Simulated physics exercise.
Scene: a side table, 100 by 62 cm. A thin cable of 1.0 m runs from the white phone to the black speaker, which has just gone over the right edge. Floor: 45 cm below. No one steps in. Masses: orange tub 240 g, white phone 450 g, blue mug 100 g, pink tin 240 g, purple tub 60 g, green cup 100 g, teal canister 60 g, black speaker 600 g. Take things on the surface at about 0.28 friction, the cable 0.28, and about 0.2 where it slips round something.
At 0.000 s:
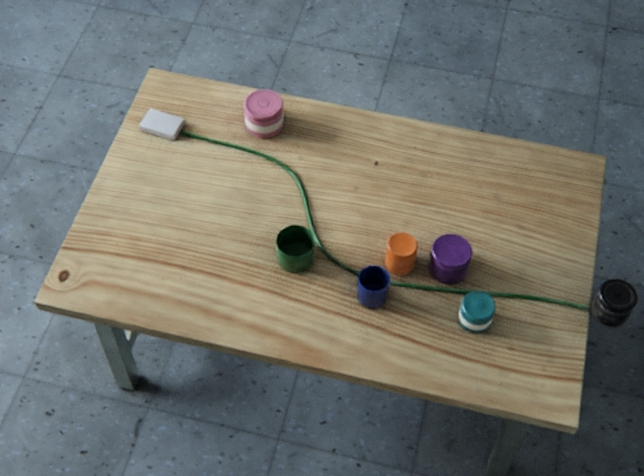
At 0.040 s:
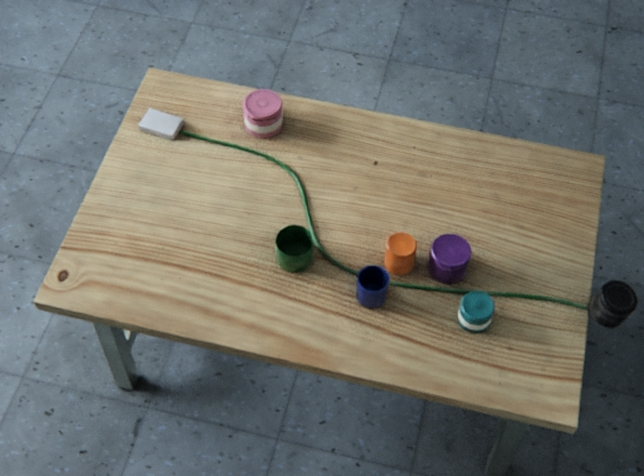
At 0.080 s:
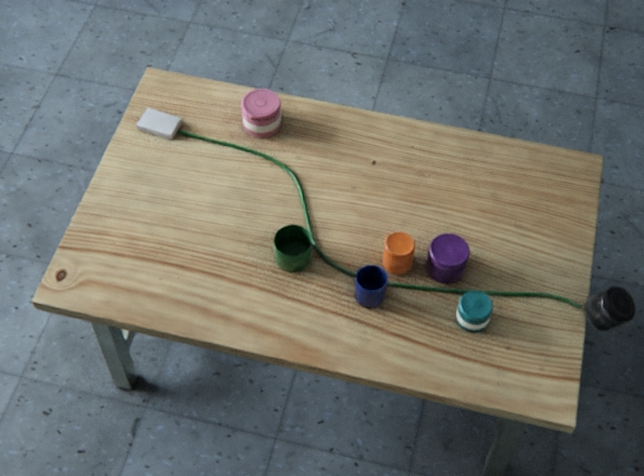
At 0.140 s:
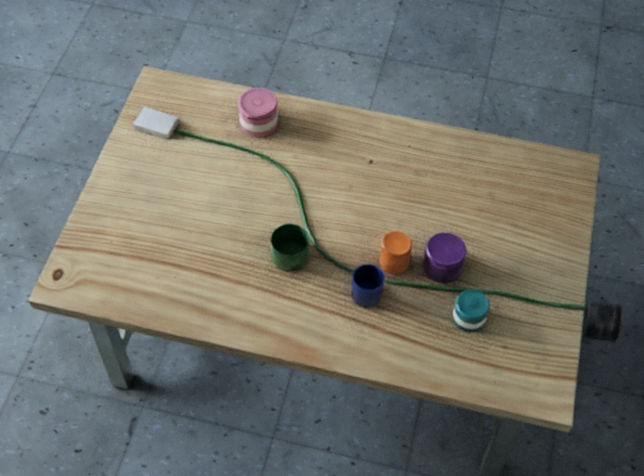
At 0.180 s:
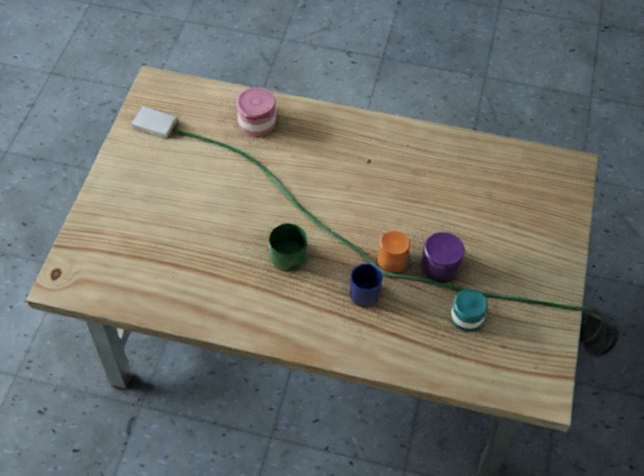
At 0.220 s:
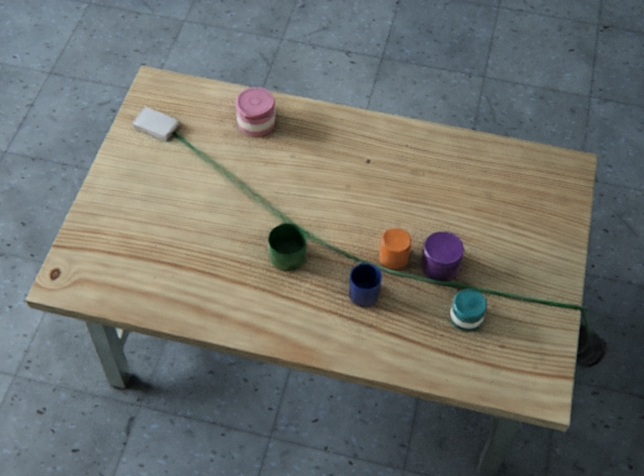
Side table with colourful tubs and cups as a black cylinder sinks past the right edge, pulling a green cable straighter.
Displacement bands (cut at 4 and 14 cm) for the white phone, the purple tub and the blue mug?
At the end, most likely the white phone ends up in the high range; most likely the purple tub ends up in the mid range; most likely the blue mug ends up in the low range.
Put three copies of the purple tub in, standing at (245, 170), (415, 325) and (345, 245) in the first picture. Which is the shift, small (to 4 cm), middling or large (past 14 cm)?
Big, slight, then big.
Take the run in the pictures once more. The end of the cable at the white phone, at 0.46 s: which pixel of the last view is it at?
(245, 186), roughly.
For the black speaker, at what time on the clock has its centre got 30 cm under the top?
Around 0.46 seconds on the clock.
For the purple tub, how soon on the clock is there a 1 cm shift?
Purple tub at 0.26 s on the clock.
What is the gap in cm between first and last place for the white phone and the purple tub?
Roughly: White phone 50 cm, purple tub 10 cm.
At 0.5 s, the cable's tail end at (245, 186); white phone 21 cm off its start, purple tub 9 cm off its start, orange tub 12 cm off its start.
At 0.7 s, the cable's tail end at (344, 214); white phone 43 cm off its start, purple tub 9 cm off its start, orange tub 12 cm off its start.
At 1.0 s, the cable's tail end at (366, 222); white phone 48 cm off its start at (348, 228), purple tub 9 cm off its start at (463, 211), orange tub 12 cm off its start at (430, 199).
At 1.2 s, the cable's tail end at (366, 222); white phone 48 cm off its start, purple tub 9 cm off its start, orange tub 12 cm off its start.
At 2.4 s, the cable's tail end at (366, 222); white phone 48 cm off its start at (348, 228), purple tub 9 cm off its start at (463, 211), blue mug 0 cm off its start at (366, 277), orange tub 12 cm off its start at (430, 199).
